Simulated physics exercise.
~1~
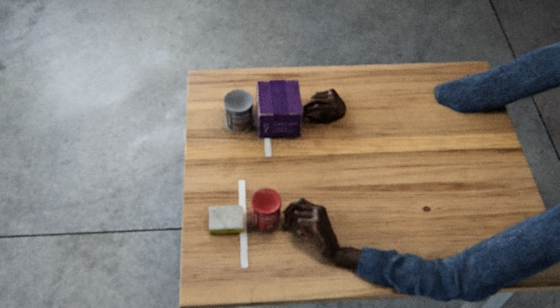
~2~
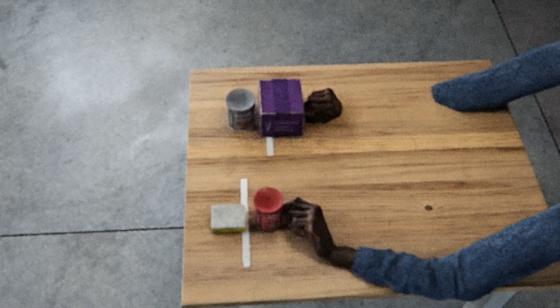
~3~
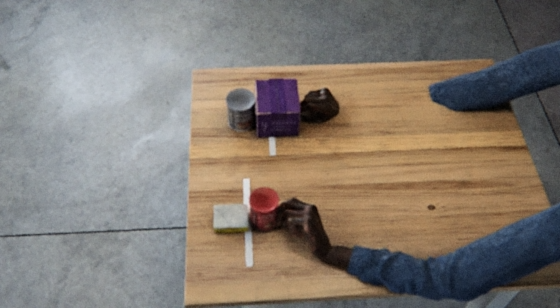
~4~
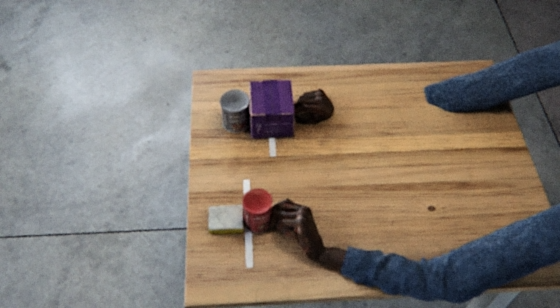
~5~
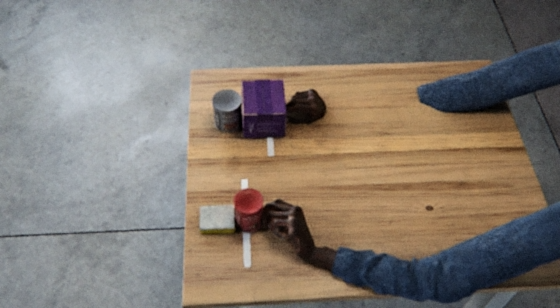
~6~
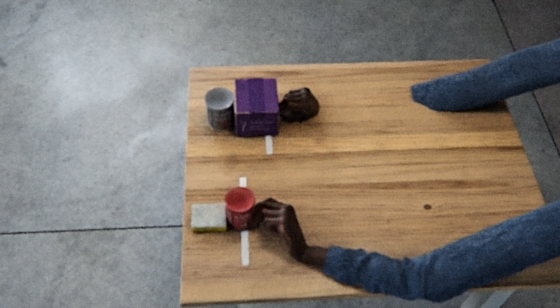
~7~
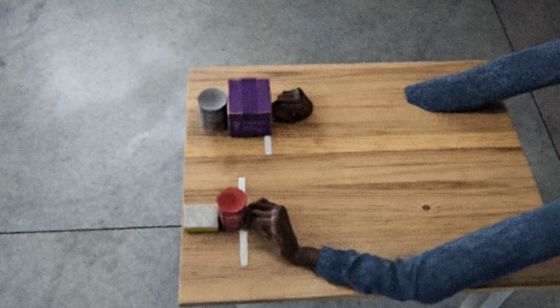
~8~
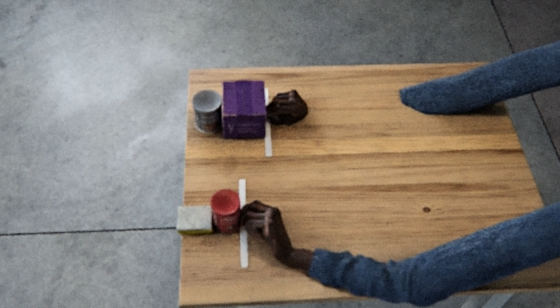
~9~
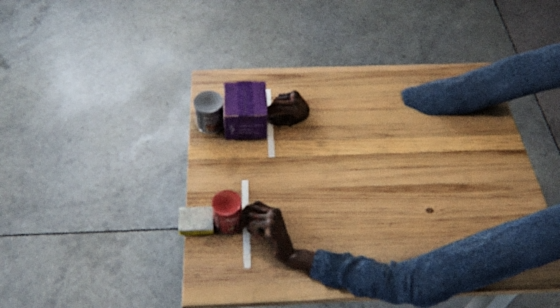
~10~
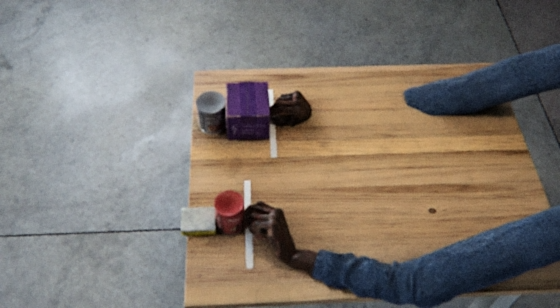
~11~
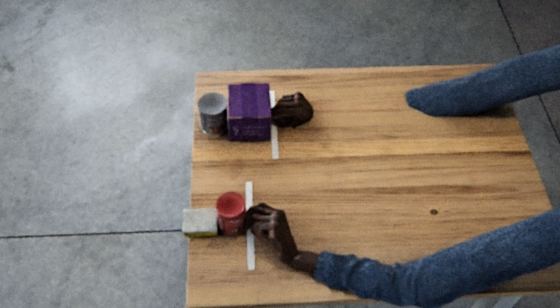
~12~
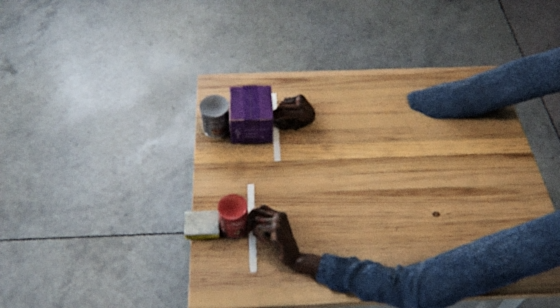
On a wooden table above a grey floor, two hands slowly pushed a purple box and a red pot left, moving a grey tin and a yellow sponge toward the edge, then stopped with both still on the table.
